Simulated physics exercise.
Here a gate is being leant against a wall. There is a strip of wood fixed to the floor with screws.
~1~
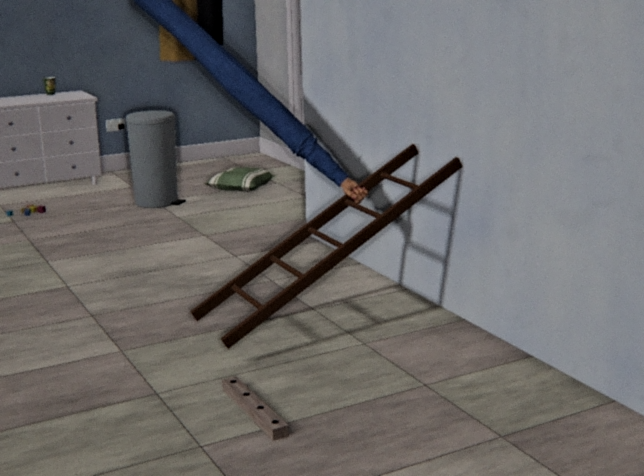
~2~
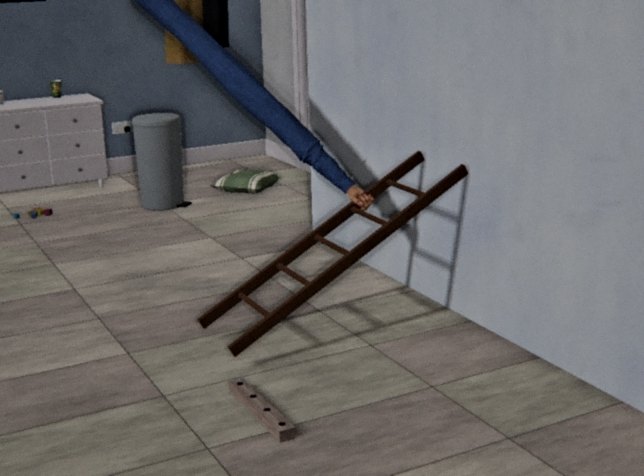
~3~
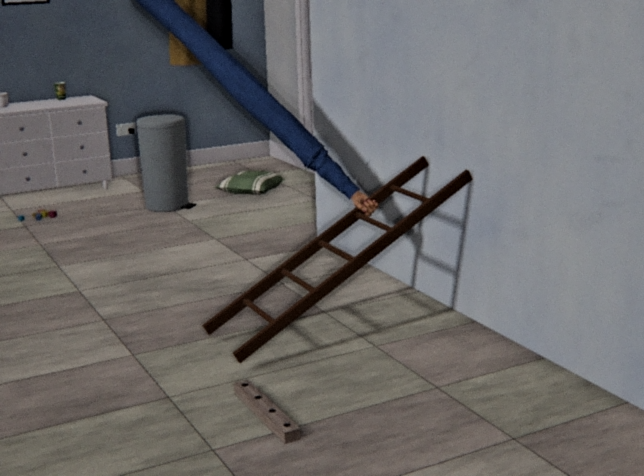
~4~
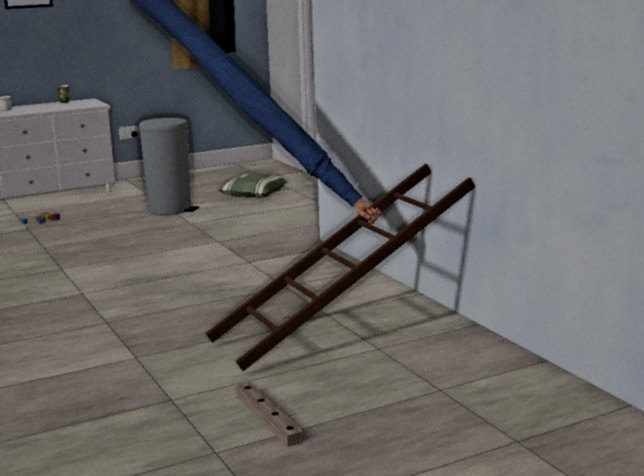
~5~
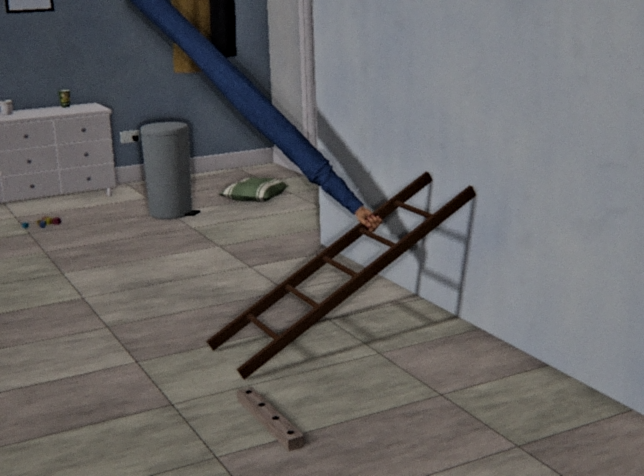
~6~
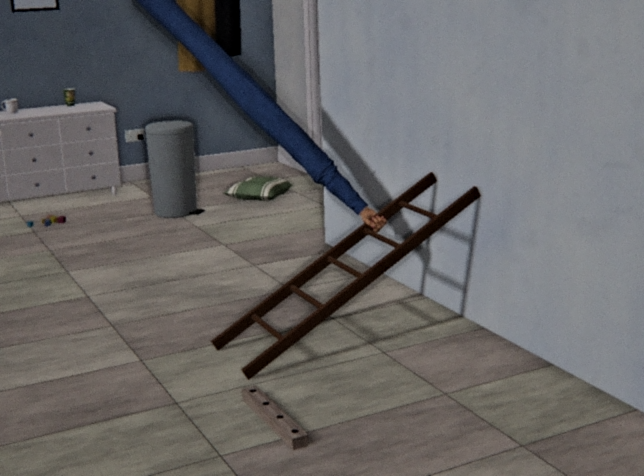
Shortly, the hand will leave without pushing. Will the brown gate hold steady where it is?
No.
Then, 0.32 s past the last view, brown gate leaning 17° off how it started near (336, 309).
Then, 0.56 s past the last view, brown gate leaning 25° off how it started near (332, 308).
Finally, the brown gate slides out and falls, near (334, 336).
